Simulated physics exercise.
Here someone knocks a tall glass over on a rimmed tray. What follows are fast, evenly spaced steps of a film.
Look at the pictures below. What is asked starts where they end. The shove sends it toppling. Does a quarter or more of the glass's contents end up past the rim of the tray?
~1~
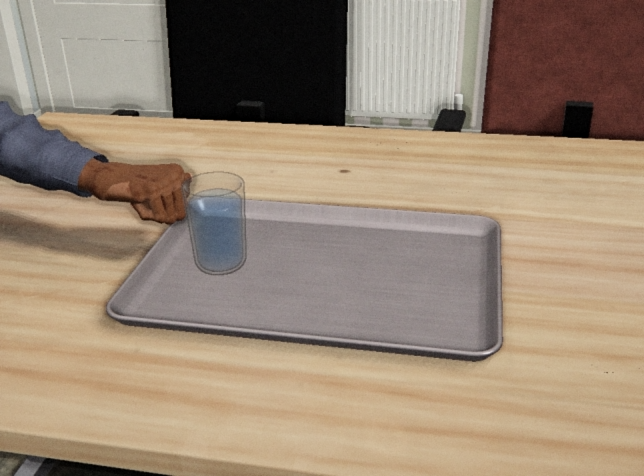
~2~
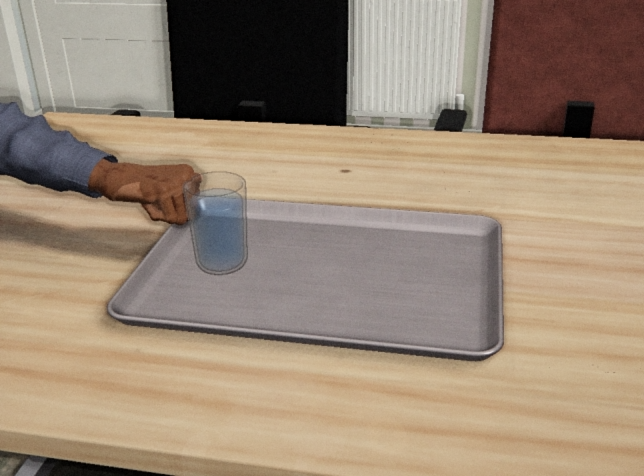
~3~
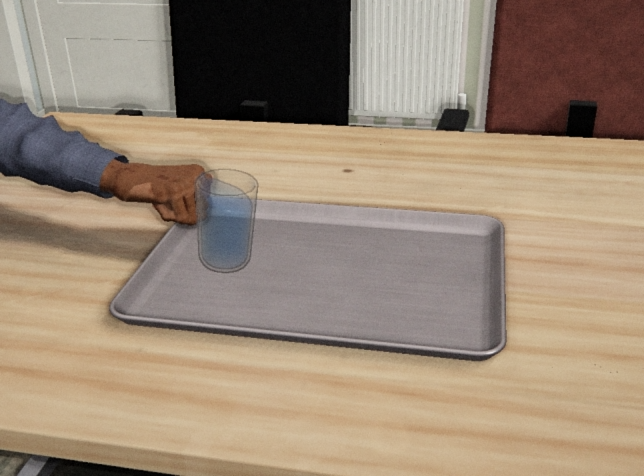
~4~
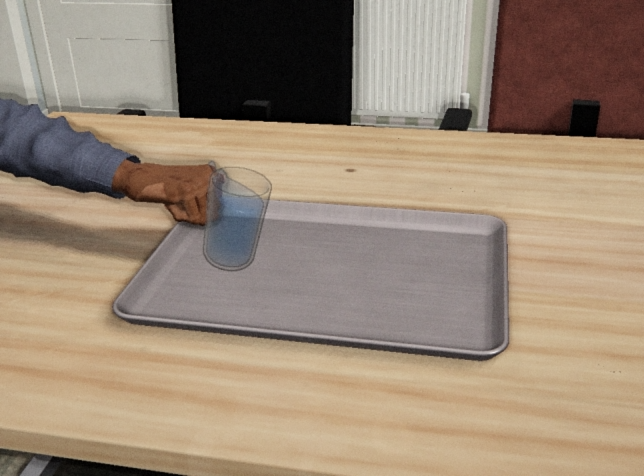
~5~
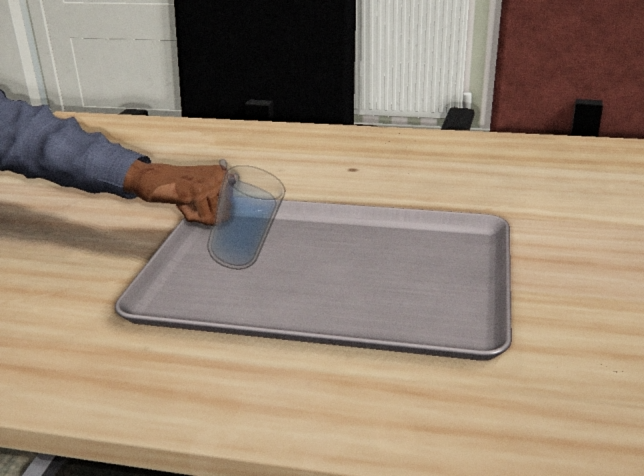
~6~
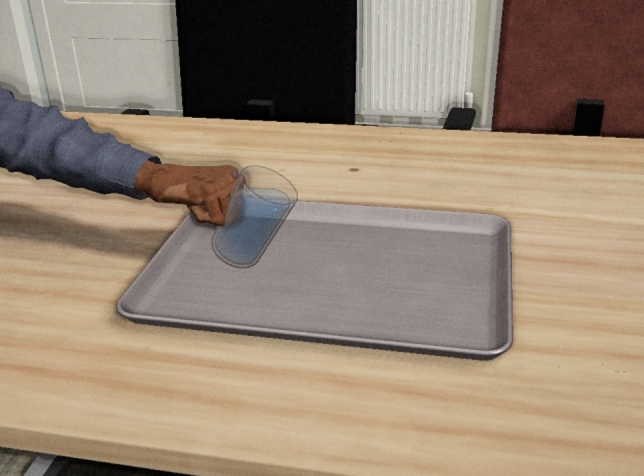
Yes.
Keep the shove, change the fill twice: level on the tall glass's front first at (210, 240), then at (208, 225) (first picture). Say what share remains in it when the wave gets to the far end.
First level: 40 per cent; second level: 50 per cent.
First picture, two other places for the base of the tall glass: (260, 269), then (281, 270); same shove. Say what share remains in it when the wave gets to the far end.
60 %, then 60 %, give or take.
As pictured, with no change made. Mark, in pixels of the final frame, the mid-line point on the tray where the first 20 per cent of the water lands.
About (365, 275).
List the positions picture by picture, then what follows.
In the first frame, it leans 0°; its right rim is at (241, 187); the water meets the walls at (191, 196) and (242, 199); the tray's far rim is at (499, 278); the tray is clear ahead.
In the second frame, it leans 0°; its right rim is at (243, 187); the water meets the walls at (192, 195) and (242, 199).
In the third frame, it leans 7°; its right rim is at (255, 189); the water meets the walls at (202, 178) and (251, 201).
In the fourth frame, it leans 14°; its right rim is at (269, 191); the water meets the walls at (215, 187) and (264, 203).
In the fifth frame, it leans 21°; its right rim is at (282, 195); the water meets the walls at (224, 198) and (277, 201).
In the sixth frame, it leans 29°; its right rim is at (295, 201); the water meets the walls at (229, 205) and (291, 200).
A moment on, the tall glass lies on its side and 90 per cent is in the glass, 8 on the tray and 2 above or beyond its rim.
Next, the tall glass lies on its side and 48 per cent is in the glass, 49 on the tray and 3 above or beyond its rim.
Then the tall glass lies on its side and 27 per cent is in the glass, 55 on the tray and 18 above or beyond its rim.
Later the tall glass lies on its side and 15 per cent is in the glass, 46 on the tray and 39 above or beyond its rim.
In the end 61 per cent is held by tray and glass, 39 is off the tray.
